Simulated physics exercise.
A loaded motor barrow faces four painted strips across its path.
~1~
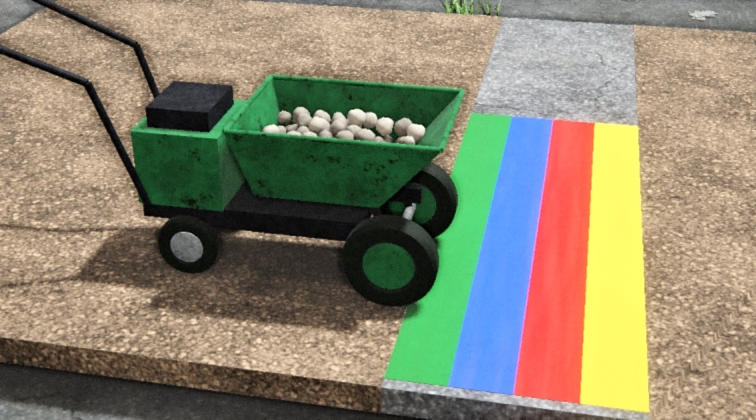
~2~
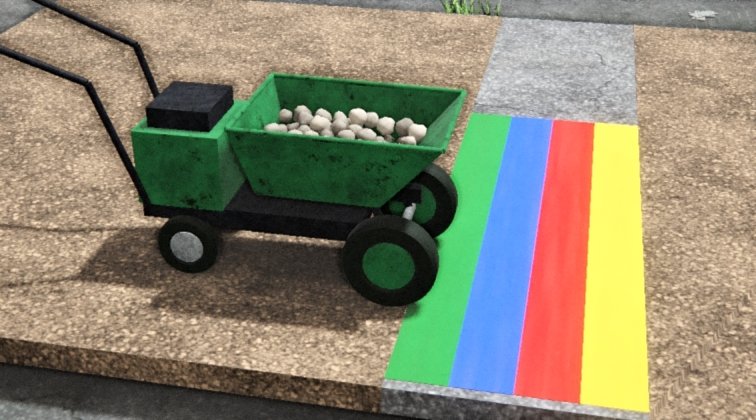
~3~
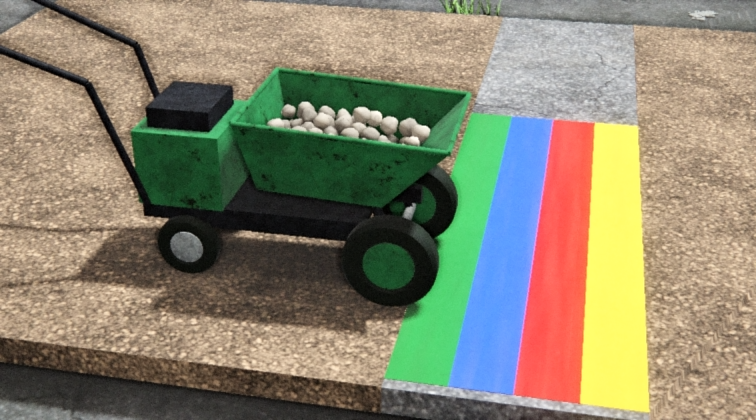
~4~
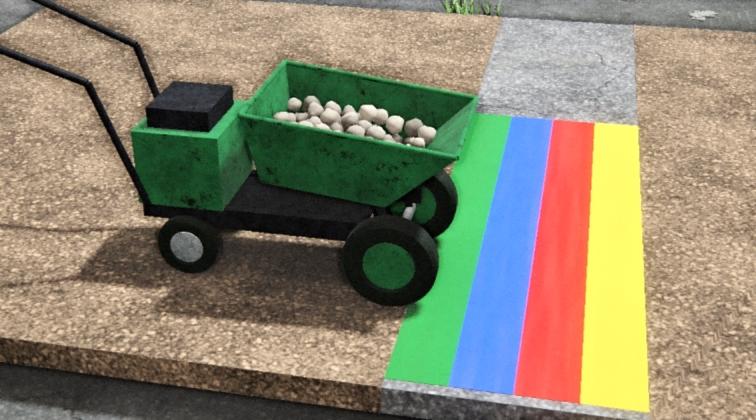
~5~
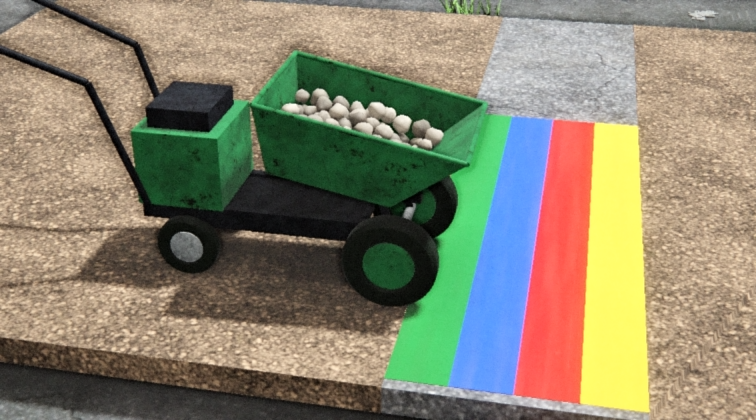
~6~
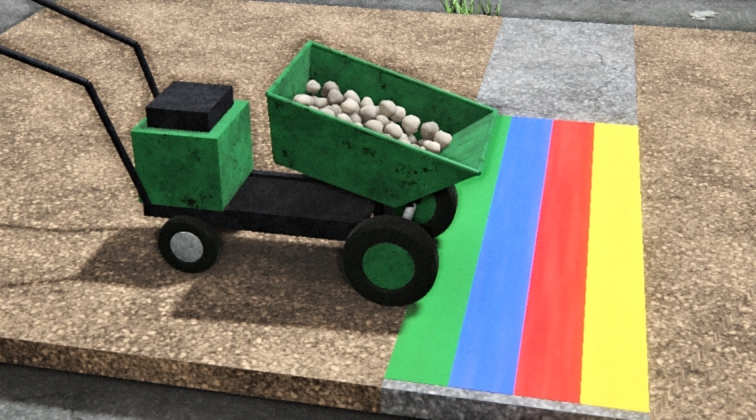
To begin with, a green motor barrow loaded with pale, rounded pebbles stands facing green, blue, red and yellow strips painted across its path, its skip level. The skip then tilts gradually forward to the right, its rear rising clear of the body while the wheels stay still and the pebbles remain inside.
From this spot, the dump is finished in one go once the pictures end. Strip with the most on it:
Red strip.
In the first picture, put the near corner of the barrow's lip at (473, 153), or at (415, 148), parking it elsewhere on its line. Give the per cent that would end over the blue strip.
0 % and 10 %, in that order.
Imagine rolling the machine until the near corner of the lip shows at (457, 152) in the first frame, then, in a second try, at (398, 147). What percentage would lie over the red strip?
Approximately 20 per cent and 30 per cent, in that order.
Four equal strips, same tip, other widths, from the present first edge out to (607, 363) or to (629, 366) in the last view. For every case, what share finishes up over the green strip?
Shares: About 0 per cent; about 0 per cent.
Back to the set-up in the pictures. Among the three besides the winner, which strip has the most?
It's the yellow strip next.
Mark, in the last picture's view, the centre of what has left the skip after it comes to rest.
At about (595, 282), give or take.
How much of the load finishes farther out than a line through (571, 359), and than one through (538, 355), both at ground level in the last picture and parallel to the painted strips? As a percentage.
Estimate: 60 %, then 80 %.
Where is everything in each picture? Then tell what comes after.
The first picture shows lip of the skip (441, 150), level; top of the load (337, 129), river pebbles; green strip (429, 336); blue strip (489, 344); red strip (551, 351); yellow strip (615, 359).
The second picture shows lip of the skip (443, 151), level; top of the load (318, 124).
The third picture shows lip of the skip (448, 154), tipped barely; top of the load (308, 131).
The fourth picture shows lip of the skip (456, 158), tipped a little; top of the load (314, 126).
The fifth picture shows lip of the skip (467, 165), tipped a little; top of the load (323, 120).
The sixth picture shows lip of the skip (478, 173), tipped clearly; top of the load (334, 114); green strip (429, 336); blue strip (489, 344); red strip (551, 351); yellow strip (615, 359).
Just after the last frame, skip tipped steeply; every one in the skip.
A moment on, skip tipped right over; the larger part in the skip; about a tenth over the red strip.
Further on, skip tipped right over; roughly a quarter in the skip; roughly a third over the red strip; roughly a quarter over the yellow strip; about a tenth off the paint.
When it is over, skip tipped right over; about a tenth in the skip; not one over the green strip; just a few over the blue strip; roughly a third over the red strip; roughly a quarter over the yellow strip; roughly a quarter off the paint.
